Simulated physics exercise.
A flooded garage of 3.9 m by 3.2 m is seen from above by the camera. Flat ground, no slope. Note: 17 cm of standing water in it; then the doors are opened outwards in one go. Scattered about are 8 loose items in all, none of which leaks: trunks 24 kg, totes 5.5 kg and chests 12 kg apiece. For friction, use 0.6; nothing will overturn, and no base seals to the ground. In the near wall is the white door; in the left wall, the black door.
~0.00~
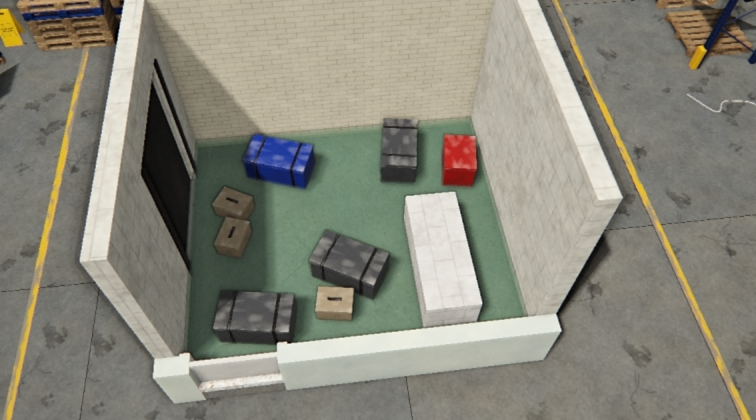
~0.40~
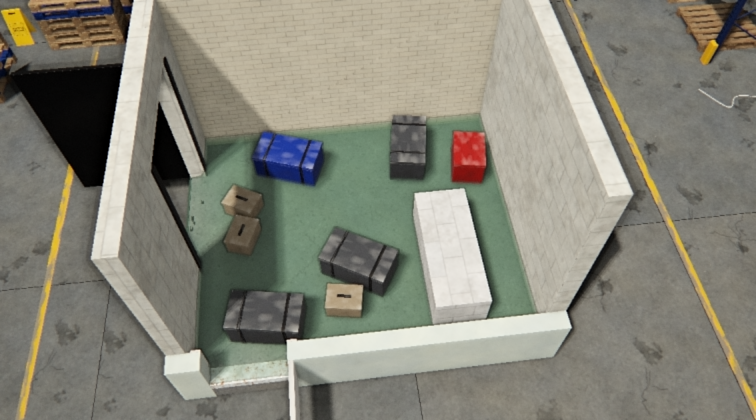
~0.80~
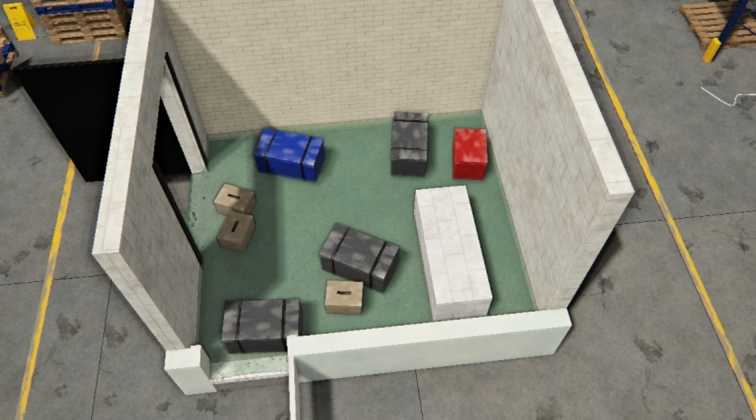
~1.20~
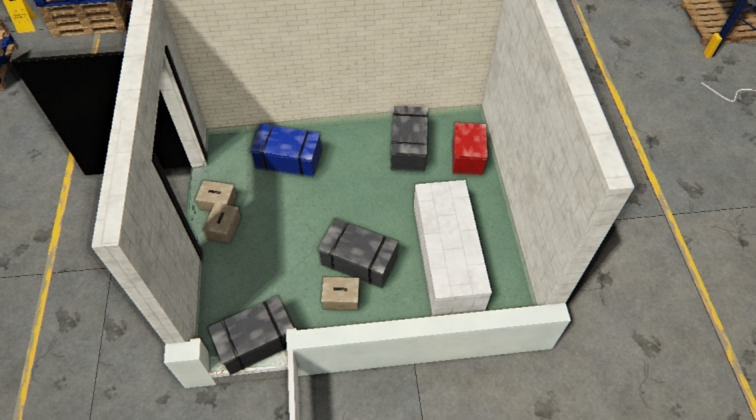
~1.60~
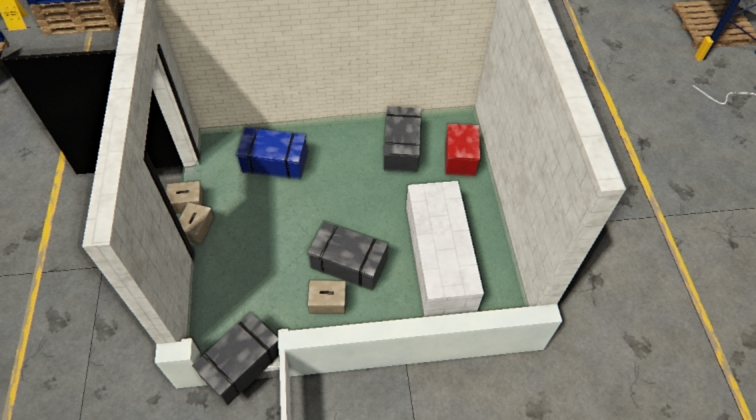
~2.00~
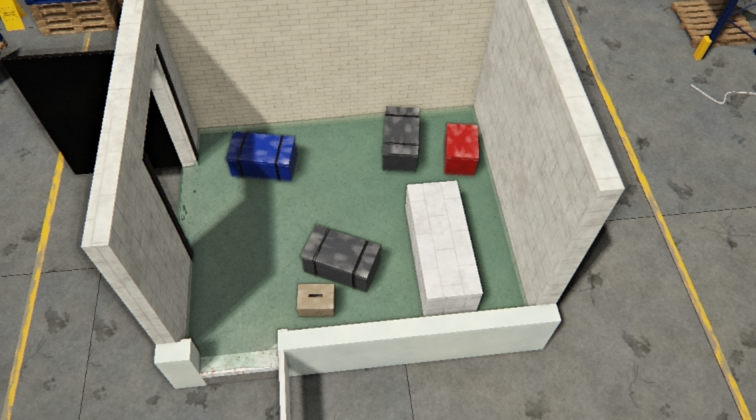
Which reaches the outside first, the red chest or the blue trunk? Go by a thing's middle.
The blue one.
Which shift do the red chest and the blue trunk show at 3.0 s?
Shifts: Around 0 and 60 cm.
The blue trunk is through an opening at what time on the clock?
Estimate: Close to 4.0 s.
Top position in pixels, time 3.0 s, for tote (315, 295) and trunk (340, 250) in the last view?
(273, 308) and (313, 257), roughly.
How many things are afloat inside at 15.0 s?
At that time, 0.
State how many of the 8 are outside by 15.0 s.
6.
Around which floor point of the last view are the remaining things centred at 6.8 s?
They average out to somewhere around (312, 236).
After 3.0 s the red chest is near (461, 141), 0.0 m from its start, afloat; the blue trunk is near (232, 159), 0.7 m from its start, afloat; 3 of 8 are out; 5 afloat.
After 6.8 s the red chest is near (382, 155), 1.0 m from its start, afloat; the blue trunk has gone out (at 4.2 s); 5 of 8 are out; 2 afloat.
After 11.0 s the red chest is near (323, 180), 1.9 m from its start, afloat; the blue trunk has gone out (at 4.2 s); 6 of 8 are out; 1 afloat.
After 15.0 s the red chest is near (296, 235), 2.5 m from its start, aground; the blue trunk has gone out (at 4.2 s); 6 of 8 are out; 0 afloat.
